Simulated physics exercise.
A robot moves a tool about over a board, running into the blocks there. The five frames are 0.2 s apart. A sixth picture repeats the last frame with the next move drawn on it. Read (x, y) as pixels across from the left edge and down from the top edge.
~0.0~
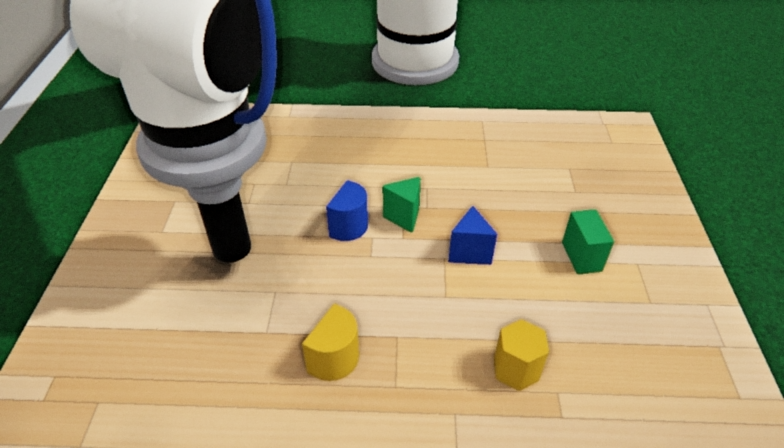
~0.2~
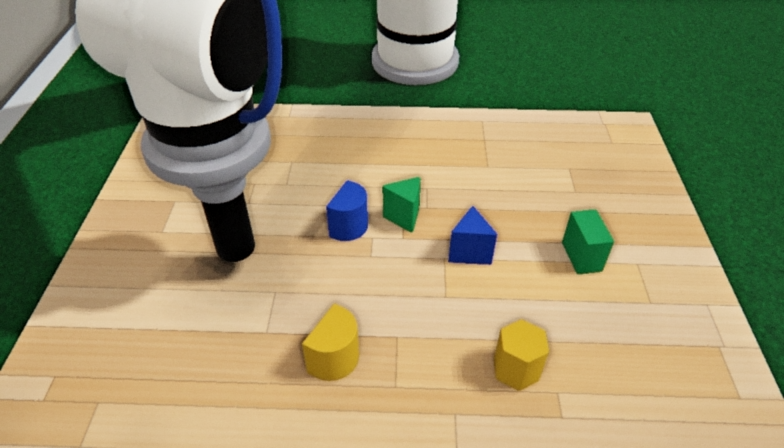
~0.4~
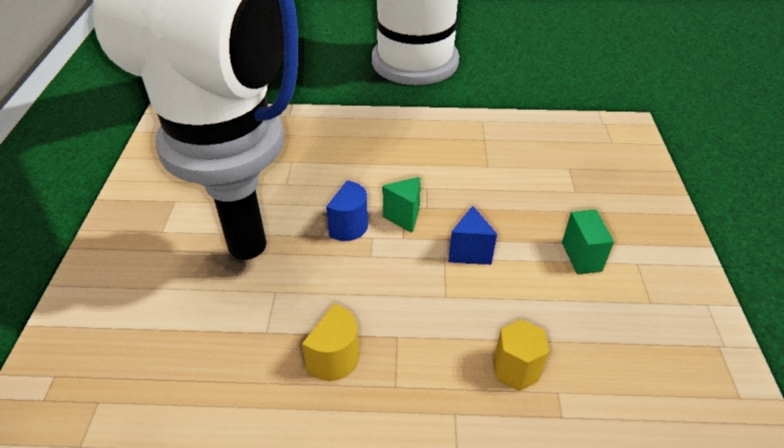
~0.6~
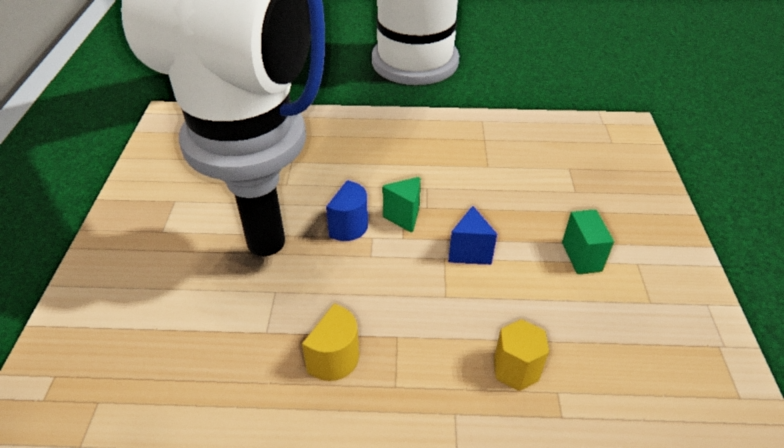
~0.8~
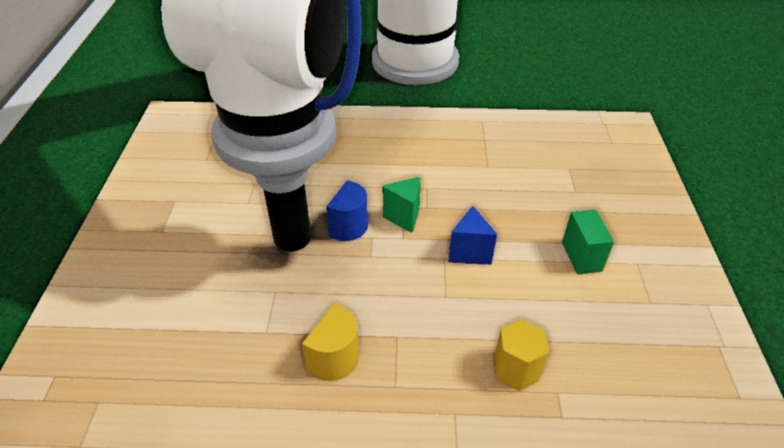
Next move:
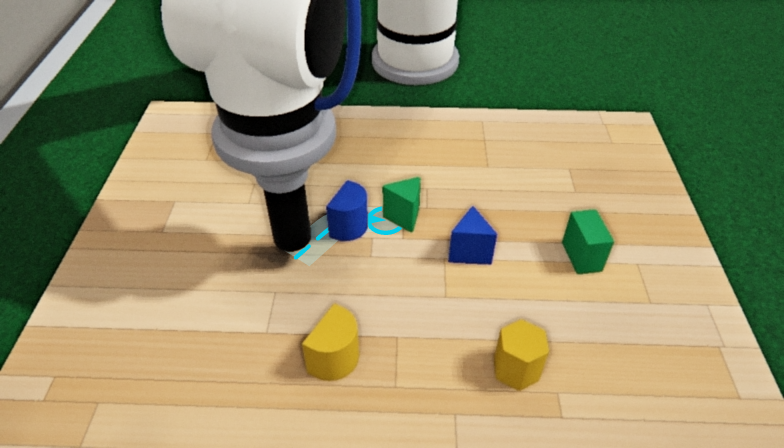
A white robot arm with a black cylindrical tool moves over a pale wooden board on a green surface, seen from above at an angle by a still camera. A blue half-round block, green triangle, blue triangle and green block sit across the middle, with two yellow blocks nearer the viewer. The tool barely shifts at first, then slides right, closer to the blue half-round block, while every block stays still.
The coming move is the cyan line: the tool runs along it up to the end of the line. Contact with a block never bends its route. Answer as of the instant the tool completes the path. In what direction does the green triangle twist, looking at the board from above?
The twist is clockwise.
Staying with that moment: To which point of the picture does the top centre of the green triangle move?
That would be at about pixel (436, 182).
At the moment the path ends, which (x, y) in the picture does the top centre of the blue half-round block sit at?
I think it will end close to (410, 169).
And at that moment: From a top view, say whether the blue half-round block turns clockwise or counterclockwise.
It twists anticlockwise.
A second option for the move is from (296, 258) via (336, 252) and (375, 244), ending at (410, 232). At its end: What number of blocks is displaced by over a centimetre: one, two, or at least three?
Blocks that move over 1 cm: Two.
Drawn move, from (296, 258) via (321, 236) and (350, 220), ending at (386, 220).
What follows on the original path. One third of the way, tool at (319, 218); blue half-round block at (359, 191).
Two thirds of the way, tool at (351, 202); blue half-round block at (390, 176); green triangle at (421, 184), turned 50° clockwise.
At the end, tool at (386, 202); blue half-round block at (410, 169), turned 35° anticlockwise; green triangle at (436, 182), turned 90° clockwise; blue triangle still.
